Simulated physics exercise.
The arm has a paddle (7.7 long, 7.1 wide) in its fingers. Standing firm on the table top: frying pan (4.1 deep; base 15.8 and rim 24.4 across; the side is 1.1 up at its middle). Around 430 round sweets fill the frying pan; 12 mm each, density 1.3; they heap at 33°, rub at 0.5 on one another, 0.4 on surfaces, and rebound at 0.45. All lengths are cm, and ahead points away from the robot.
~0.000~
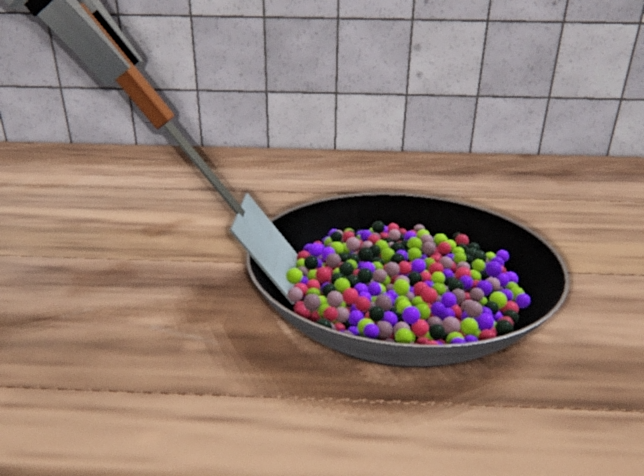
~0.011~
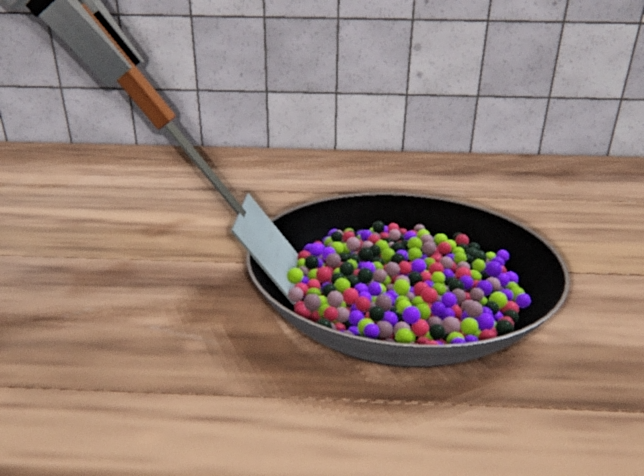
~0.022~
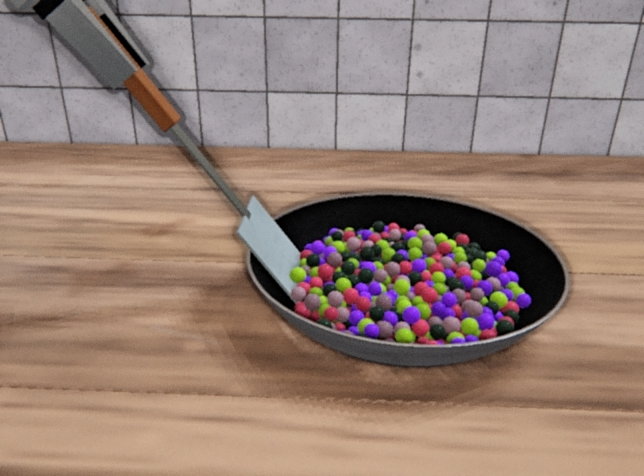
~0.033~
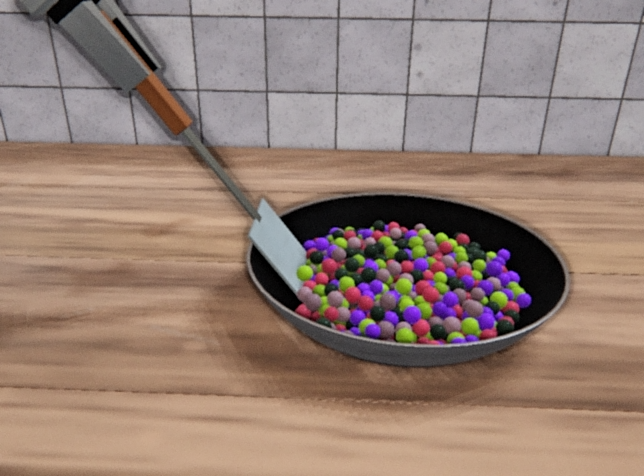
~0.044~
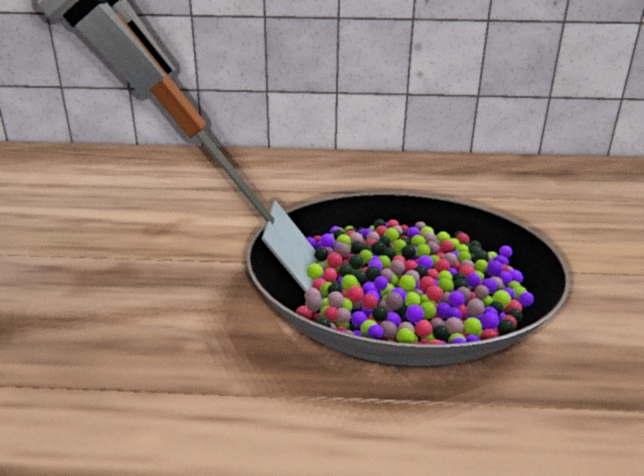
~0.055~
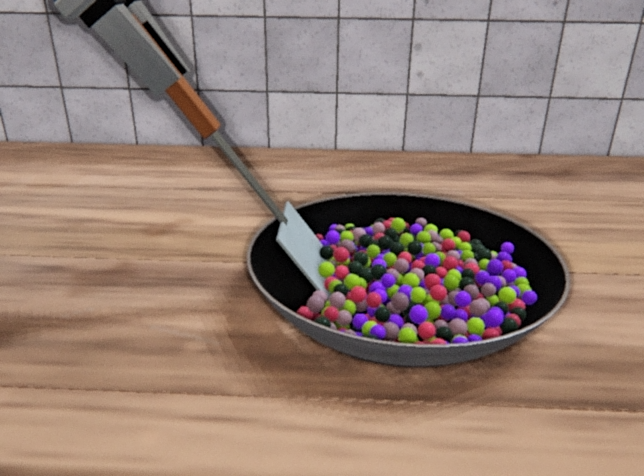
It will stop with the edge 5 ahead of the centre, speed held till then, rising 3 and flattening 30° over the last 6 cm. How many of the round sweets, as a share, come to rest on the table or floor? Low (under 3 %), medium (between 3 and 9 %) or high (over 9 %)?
Share on the table or floor: Medium (between 3 and 9 %).
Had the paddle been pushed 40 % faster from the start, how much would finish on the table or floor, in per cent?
It would be near 15 per cent.
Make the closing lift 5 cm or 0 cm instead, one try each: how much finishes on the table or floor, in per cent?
Some 10 and 0 per cent.
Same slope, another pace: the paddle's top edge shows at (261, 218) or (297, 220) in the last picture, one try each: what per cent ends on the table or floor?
Some 0 and 10 per cent.
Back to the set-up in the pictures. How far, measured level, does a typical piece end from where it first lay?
About 3 cm.
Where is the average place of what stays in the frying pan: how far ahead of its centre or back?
Roughly 4.0 cm ahead.
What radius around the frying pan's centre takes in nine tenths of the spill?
Roughly 30 cm.
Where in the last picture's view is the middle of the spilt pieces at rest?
At about (630, 285).
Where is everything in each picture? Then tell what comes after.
In the first frame, the paddle top edge at (239, 211), sloping 54°; upper third of the load around (396, 269), from x 295 to 525, top at y 230; 433 in the frying pan.
In the second frame, the paddle top edge at (240, 211), sloping 54°; upper third of the load around (396, 269), from x 295 to 525, top at y 230.
In the third frame, the paddle top edge at (245, 213), sloping 54°; upper third of the load around (393, 269), from x 300 to 525, top at y 225.
In the fourth frame, the paddle top edge at (256, 216), sloping 54°; upper third of the load around (386, 270), from x 305 to 525, top at y 225.
In the fifth frame, the paddle top edge at (269, 218), sloping 54°; upper third of the load around (395, 268), from x 305 to 525, top at y 225.
In the sixth frame, the paddle top edge at (282, 219), sloping 54°; upper third of the load around (398, 266), from x 305 to 530, top at y 225; 433 in the frying pan.
After 0.09 s, sloping 53°, highest piece 6 above the table; 433 in the frying pan.
After 0.12 s, sloping 42°, highest piece 7 above the table; 433 in the frying pan.
After 0.34 s, sloping 24°, highest piece 5 above the table; 413 in the frying pan, 16 on the table or floor, 4 on the blade or in flight.
After 1.39 s, sloping 24°, highest piece 5 above the table; 412 in the frying pan, 21 on the table or floor.
In the end, 412 in the frying pan, 21 on the table or floor. That is 5 % on the table or floor.
